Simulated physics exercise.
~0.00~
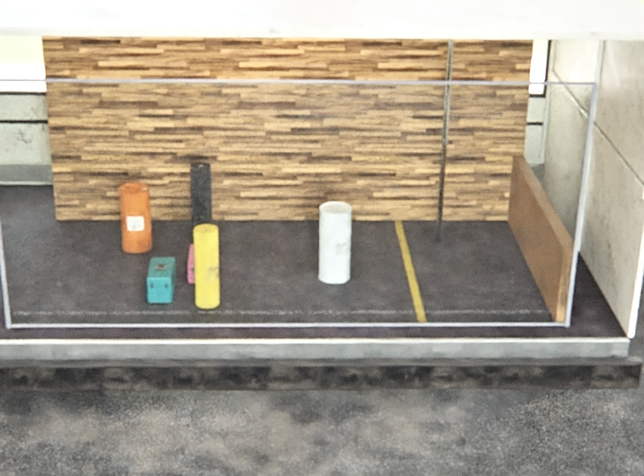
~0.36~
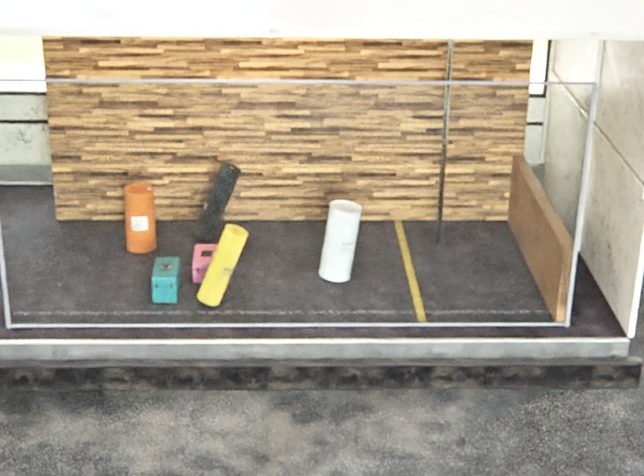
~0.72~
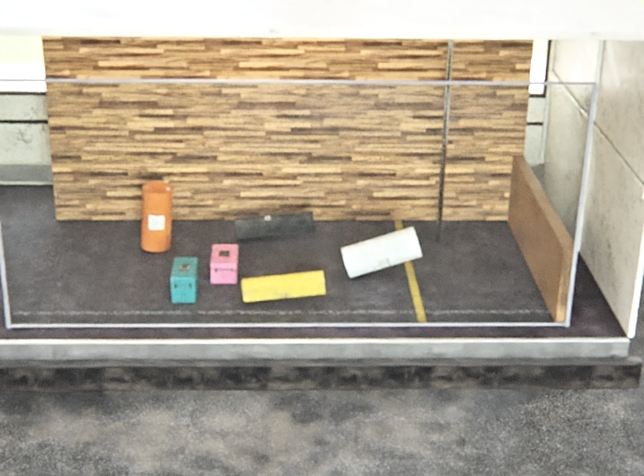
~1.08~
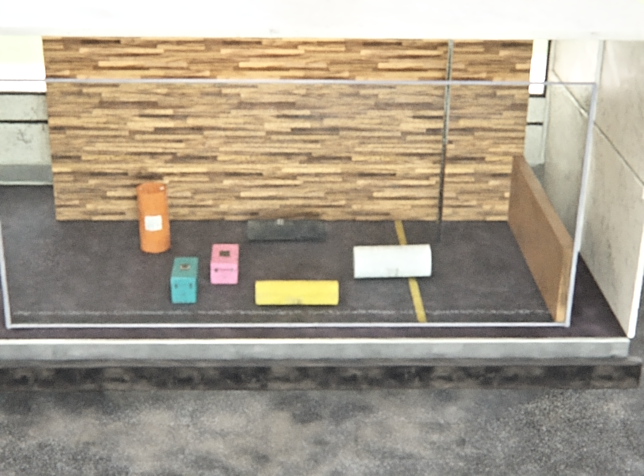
A bay with a dark floor, backed by a wood-strip wall with a thin pole, is seen from the front and slightly above. An orange drum and a black roll stand behind a teal toolbox, a partly hidden pink toolbox and a yellow roll, with a white drum nearer the yellow line at right. The yellow roll, black roll and white drum lean right while the toolboxes slide slightly right. Those three topple and shift right as the toolboxes slide farther. The toolboxes rest upright, the orange drum still stands, and the white drum lies across the line, its middle just short.
